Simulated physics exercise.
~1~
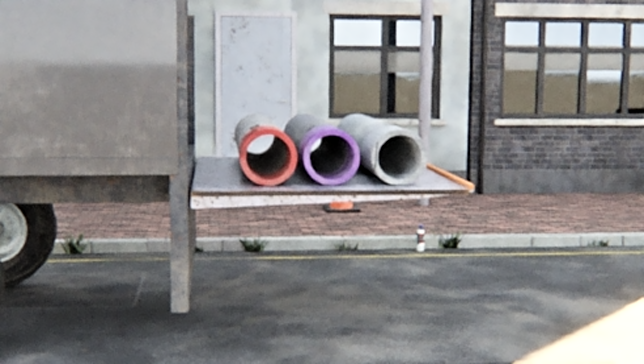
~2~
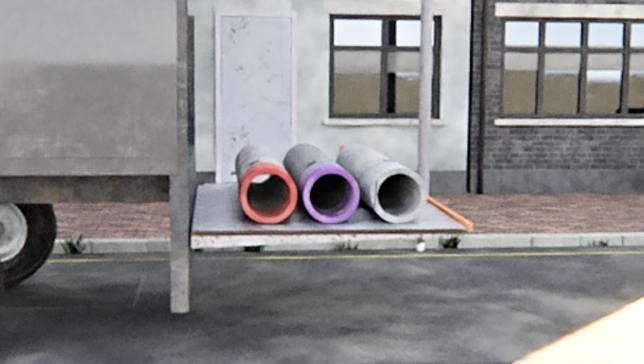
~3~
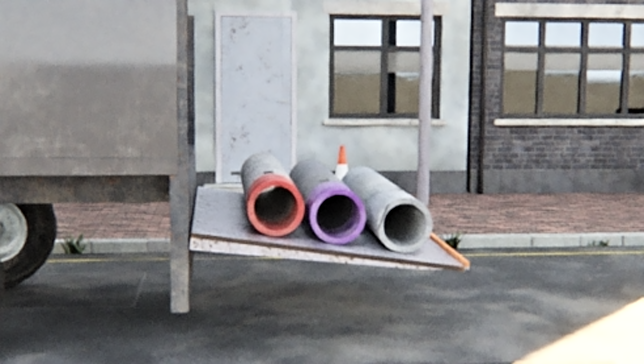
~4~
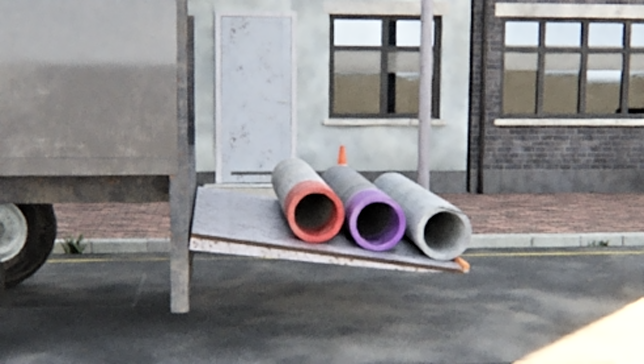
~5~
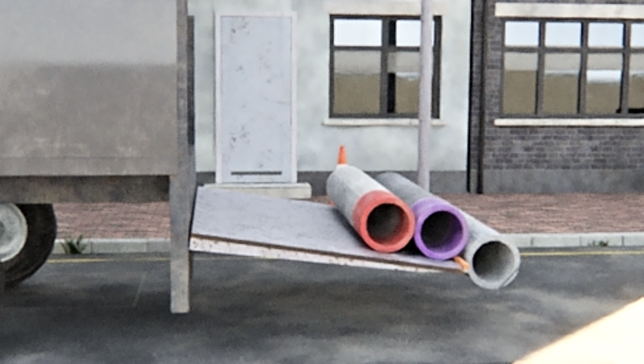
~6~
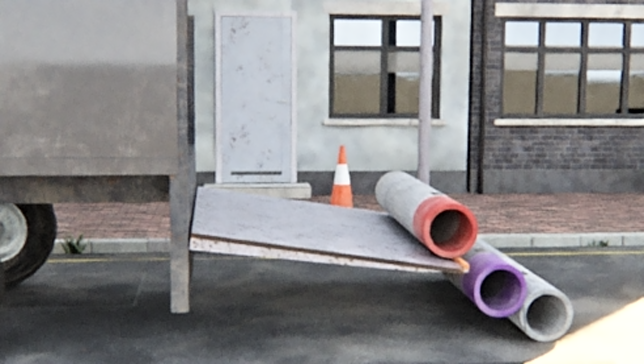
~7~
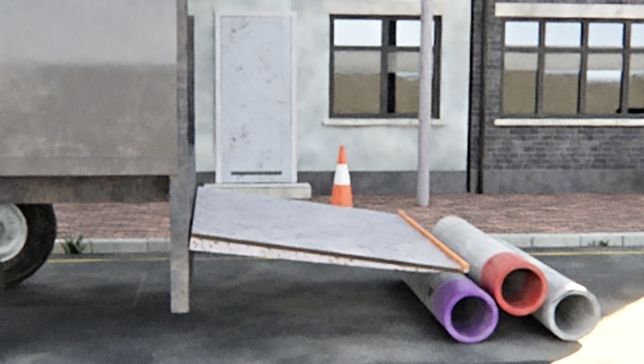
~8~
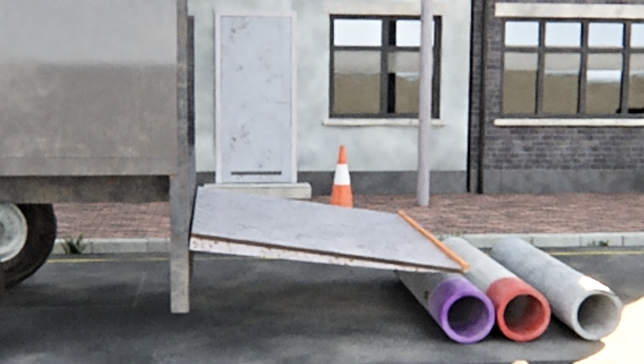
The clip opens on three concrete pipes, one red-ended, one purple-ended and one plain grey, lying side by side on a raised platform behind a lorry. The platform sinks and then tilts down towards its right edge, and the pipes begin rolling that way. The grey pipe goes over the edge first, followed by the purple, while the red reaches the lip. The red pipe drops between the other two as the purple shifts back left beneath the platform's edge. Finally all three rest side by side on the road, purple, red and grey, beside the empty sloping platform, with a traffic cone standing behind.
